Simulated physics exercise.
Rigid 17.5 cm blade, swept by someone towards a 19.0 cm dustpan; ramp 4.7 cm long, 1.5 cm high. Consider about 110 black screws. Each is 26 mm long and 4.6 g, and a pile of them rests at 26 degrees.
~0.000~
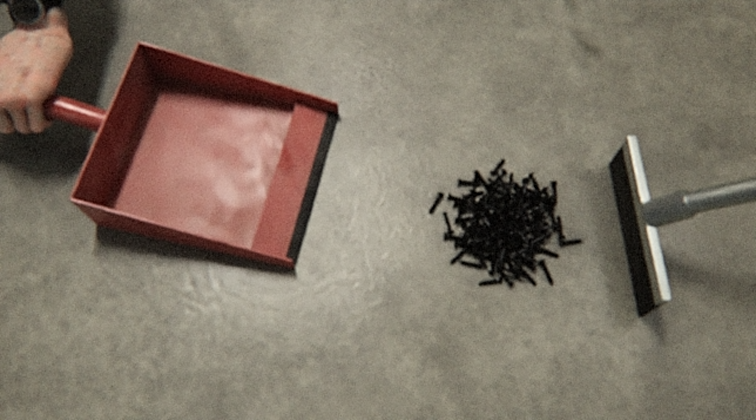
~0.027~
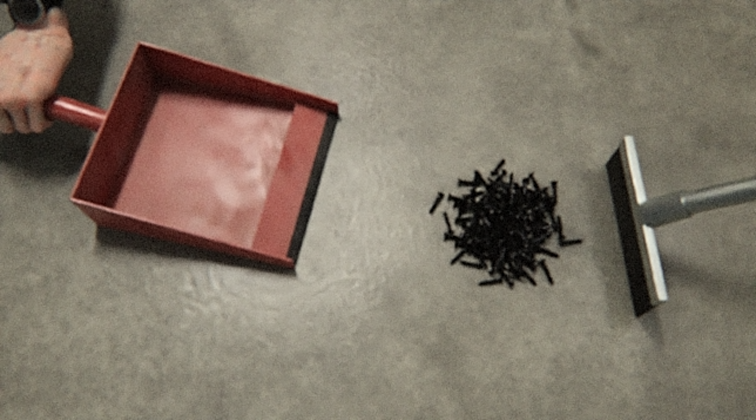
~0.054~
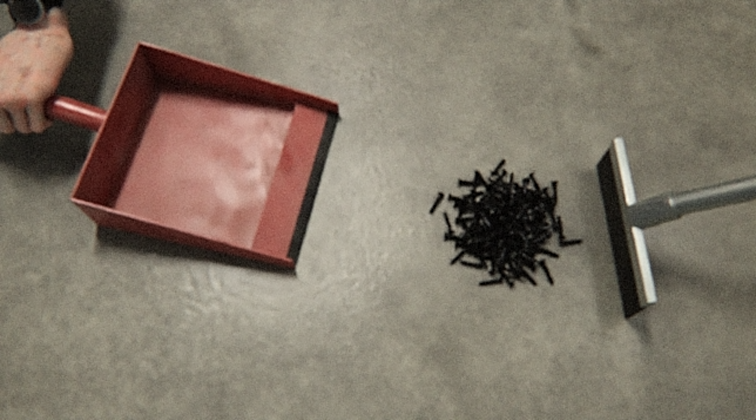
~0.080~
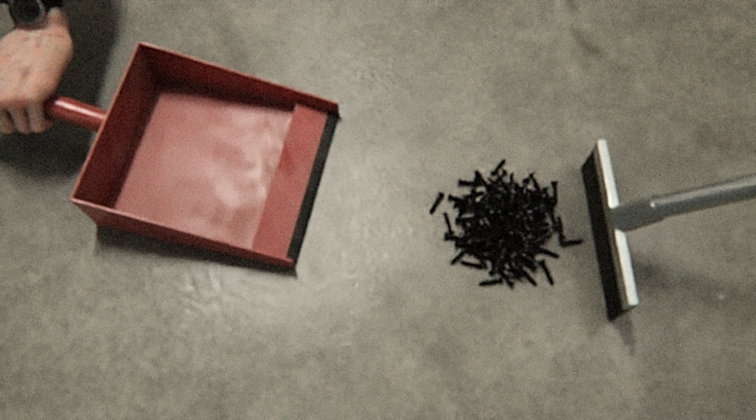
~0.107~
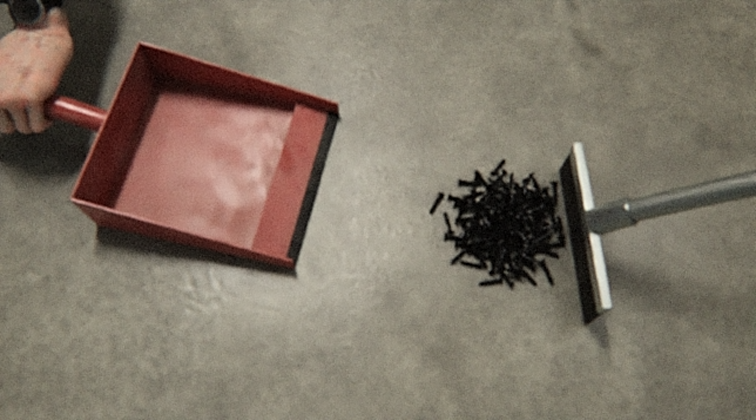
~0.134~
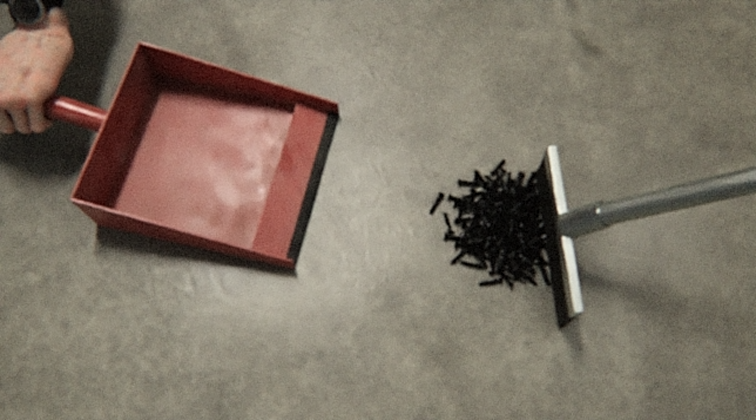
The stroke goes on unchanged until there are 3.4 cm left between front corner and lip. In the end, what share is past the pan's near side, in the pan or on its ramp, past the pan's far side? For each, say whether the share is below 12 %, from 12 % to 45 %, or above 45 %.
Near side: A middling portion; pan: A middling portion; far side: A slim portion.
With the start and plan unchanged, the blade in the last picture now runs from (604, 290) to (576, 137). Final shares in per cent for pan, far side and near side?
Per cent by place - pan 5, far side 0, near side 15.
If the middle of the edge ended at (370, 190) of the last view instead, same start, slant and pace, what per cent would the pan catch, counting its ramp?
That would come to near 30 percent.
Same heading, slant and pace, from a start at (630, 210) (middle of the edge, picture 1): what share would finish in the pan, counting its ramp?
Something close to 20 percent.
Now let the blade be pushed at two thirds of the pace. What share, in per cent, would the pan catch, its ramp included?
I'd put it at roughly 10 per cent.
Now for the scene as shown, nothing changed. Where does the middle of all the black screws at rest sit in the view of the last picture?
Approximately (305, 245) in the last view.
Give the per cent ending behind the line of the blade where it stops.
Roughly 10 per cent of it.
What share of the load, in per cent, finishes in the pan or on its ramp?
That works out at about 25 percent.
After 0.25 s, middle of the blade 15 cm from the lip; 0 % over the lip, far side 0 %, near side 5 %.
Then, at 0.33 s, middle of the blade 8 cm from the lip; 0 % over the lip, far side 0 %, near side 20 %.
After 0.54 s, middle of the blade 6 cm from the lip; 25 % over the lip, far side 0 %, near side 30 %.
At rest (1.5 s), near side 30 %, pan 25 %, far side 0 %, in front of the lip or behind the blade 45 %.
